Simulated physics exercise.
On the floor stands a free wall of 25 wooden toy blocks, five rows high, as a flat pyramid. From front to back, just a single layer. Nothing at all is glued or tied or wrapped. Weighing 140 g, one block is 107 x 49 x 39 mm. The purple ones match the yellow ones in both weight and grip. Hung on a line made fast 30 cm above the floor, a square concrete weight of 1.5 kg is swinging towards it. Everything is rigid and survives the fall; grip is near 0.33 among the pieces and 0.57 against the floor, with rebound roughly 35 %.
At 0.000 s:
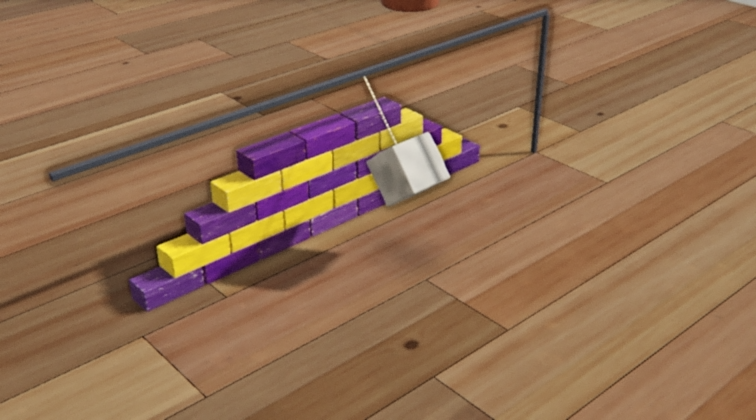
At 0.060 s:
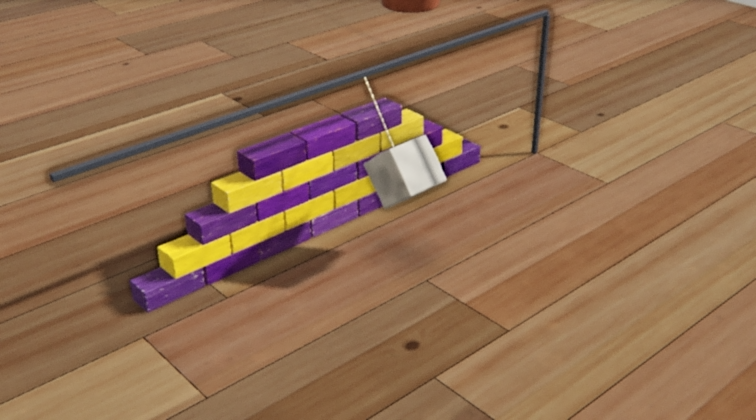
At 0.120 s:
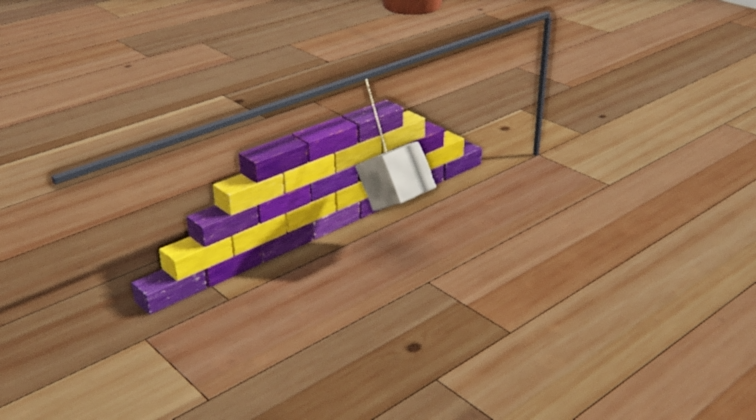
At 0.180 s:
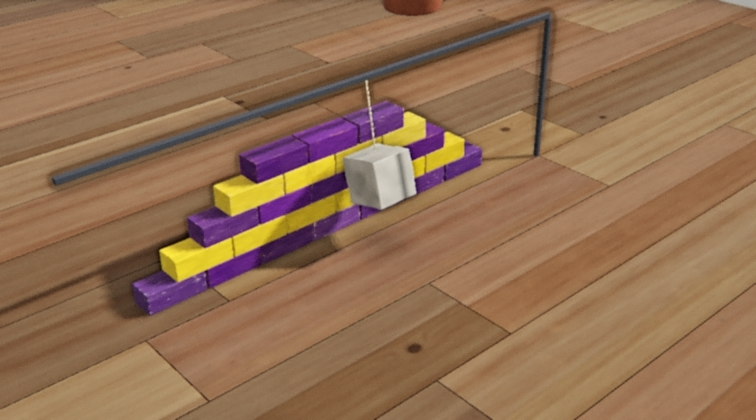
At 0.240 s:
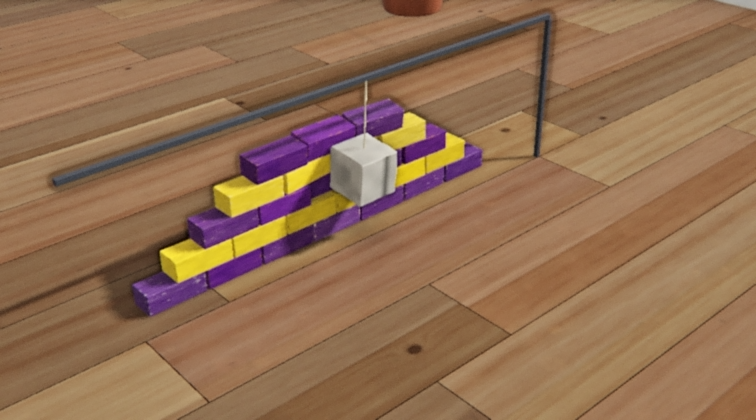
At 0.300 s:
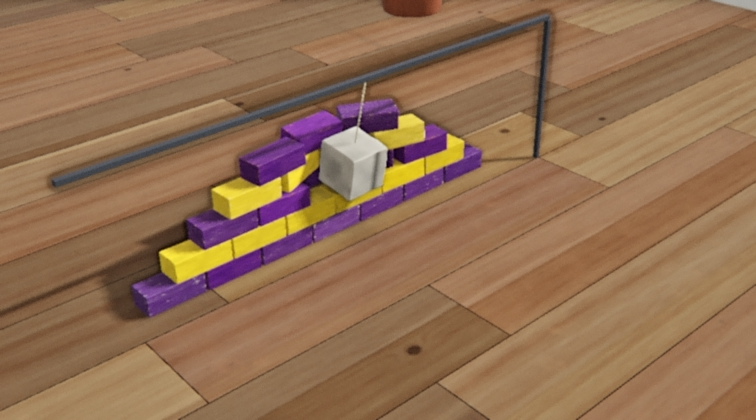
White block on a line swinging leftward into a stepped wall of purple and yellow blocks, pushing upper middle ones out of place.
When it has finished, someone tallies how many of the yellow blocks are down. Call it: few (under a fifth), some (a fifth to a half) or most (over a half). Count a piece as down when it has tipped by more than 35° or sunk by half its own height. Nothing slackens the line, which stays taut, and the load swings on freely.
Some.
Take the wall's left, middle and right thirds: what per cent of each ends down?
From the left: 0, then 50, then 20 percent.
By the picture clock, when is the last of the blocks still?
That happens at roughly 1.5 seconds.
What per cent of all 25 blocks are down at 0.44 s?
At that instant, 25 percent.
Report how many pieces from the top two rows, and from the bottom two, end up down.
Top: 6; bottom: 0.
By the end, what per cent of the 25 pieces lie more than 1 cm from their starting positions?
The answer is 30 percent.
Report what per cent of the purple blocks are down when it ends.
Purple: 30%.
After 0.44 s, line 21° past plumb; 2 of the 10 yellow blocks down (6 of 25 in all colours); top yellow block leaning 40°, 6 cm lower; top purple block leaning 30°, 42 mm lower.
After 0.64 s, line plumb; 3 of the 10 yellow blocks down (8 of 25 in all colours); top yellow block on its side; top purple block upside down.
At rest (1.6 s), line 15° before plumb; 3 of the 10 yellow blocks down (8 of 25 in all colours); top yellow block on its side; top purple block upside down. That is 30 per cent. As the last picture would show them, middles, top yellow block near (328, 160), top purple block near (226, 183).
